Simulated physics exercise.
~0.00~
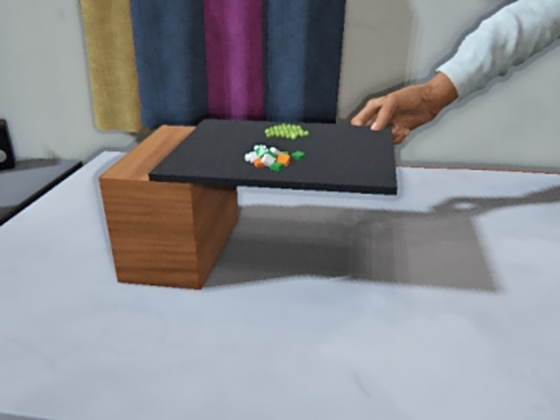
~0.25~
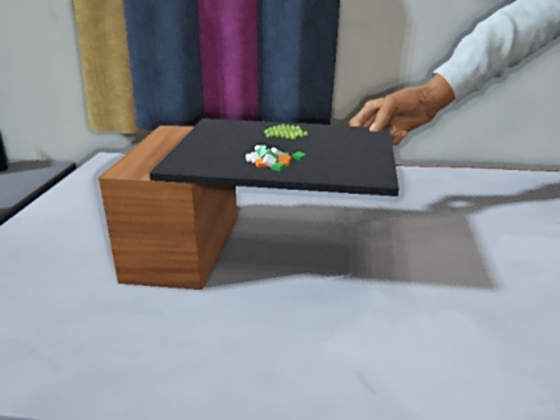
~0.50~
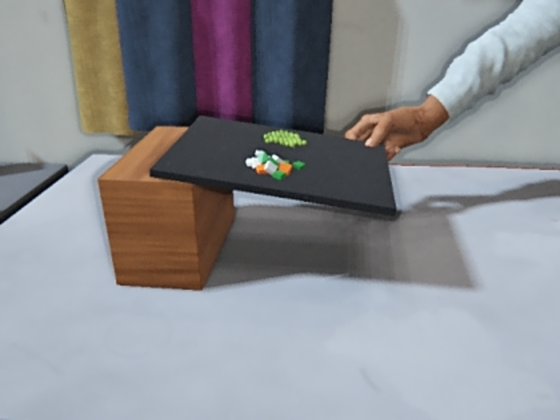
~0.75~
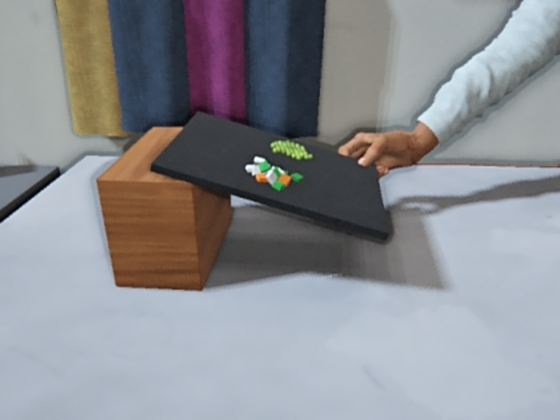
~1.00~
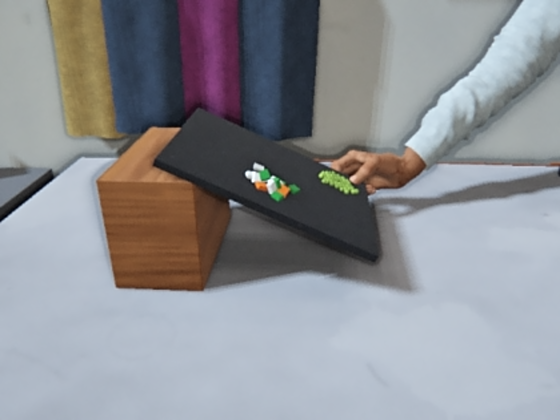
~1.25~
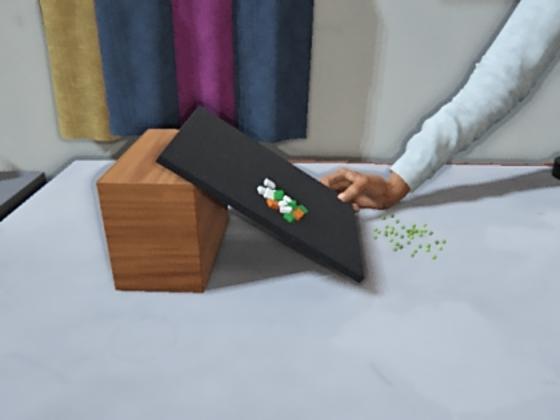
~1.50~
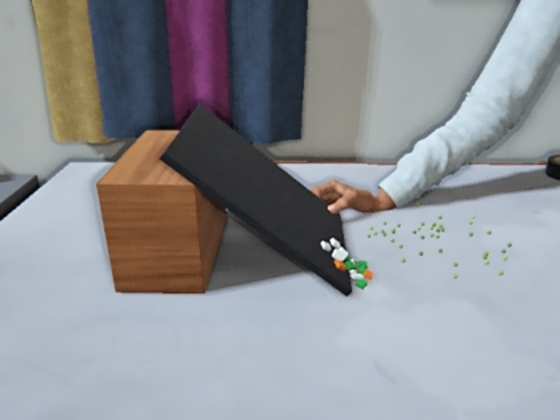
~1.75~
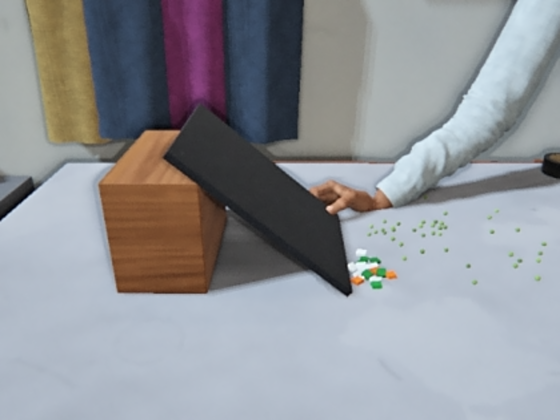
A dark board, propped at its left end on a wooden block, holds two small heaps on a pale counter, seen from slightly above with yellow, blue and magenta cloths hanging behind. Green bits lie at the far side, and white, orange and green pieces lie nearer. A hand in a light sleeve lowers the right end, and the board tilts steadily. The green bits slide first, spilling off and scattering across the counter. The mixed pieces then slide down and gather at the board's foot, while the green bits end farther right.
